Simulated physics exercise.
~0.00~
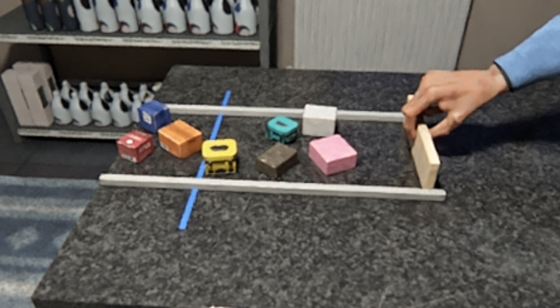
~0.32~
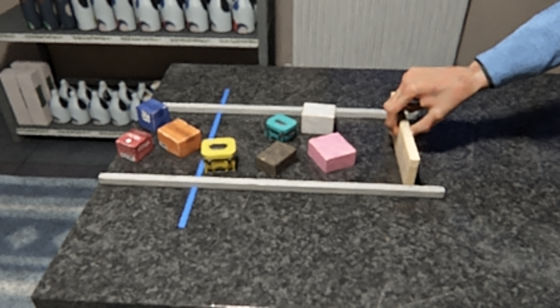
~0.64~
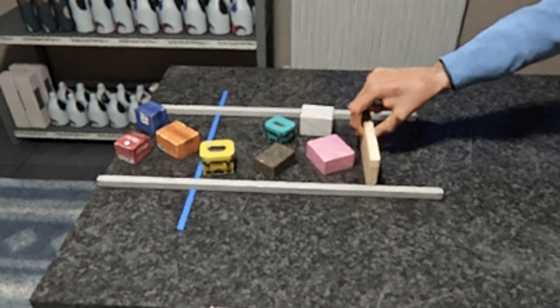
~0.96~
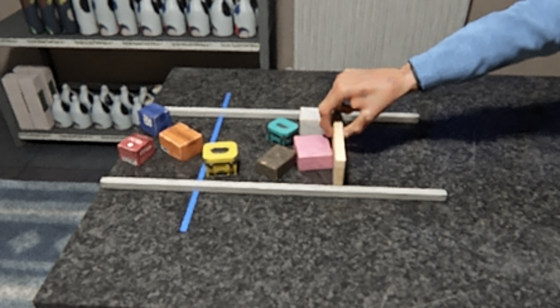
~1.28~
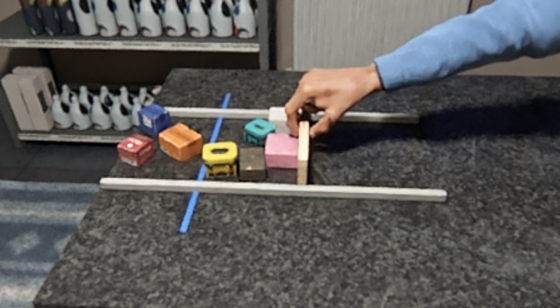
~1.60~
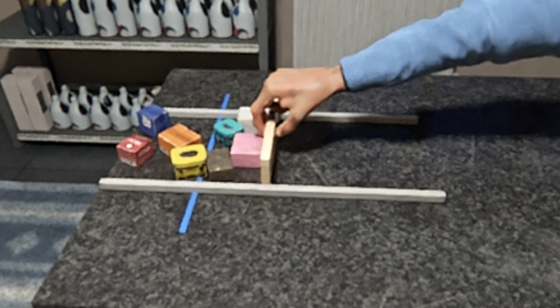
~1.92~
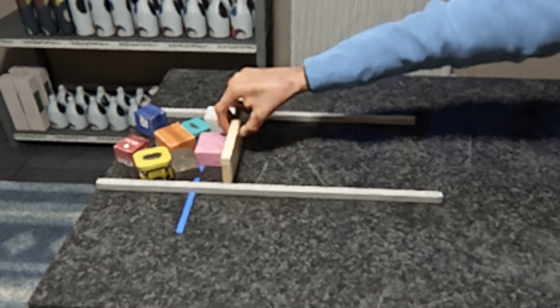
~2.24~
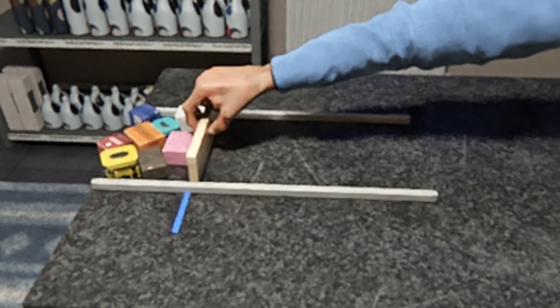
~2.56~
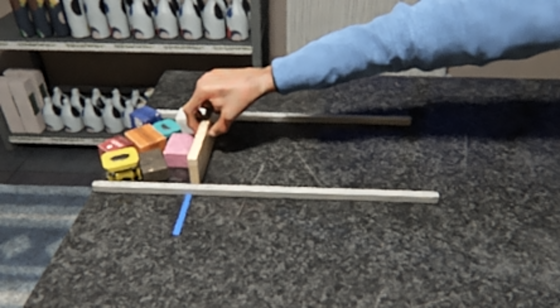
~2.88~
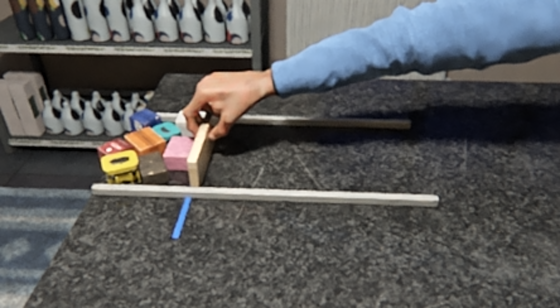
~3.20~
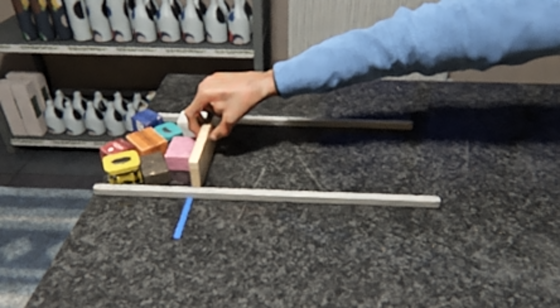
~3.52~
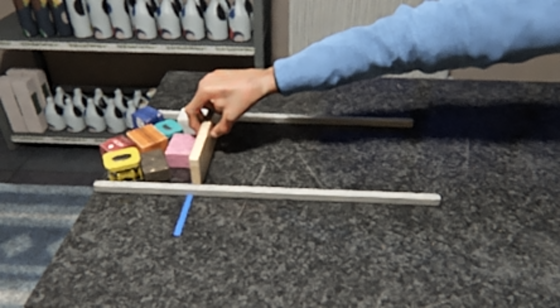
On a dark speckled tabletop, a hand slides a board left, bunching small colourful blocks together.
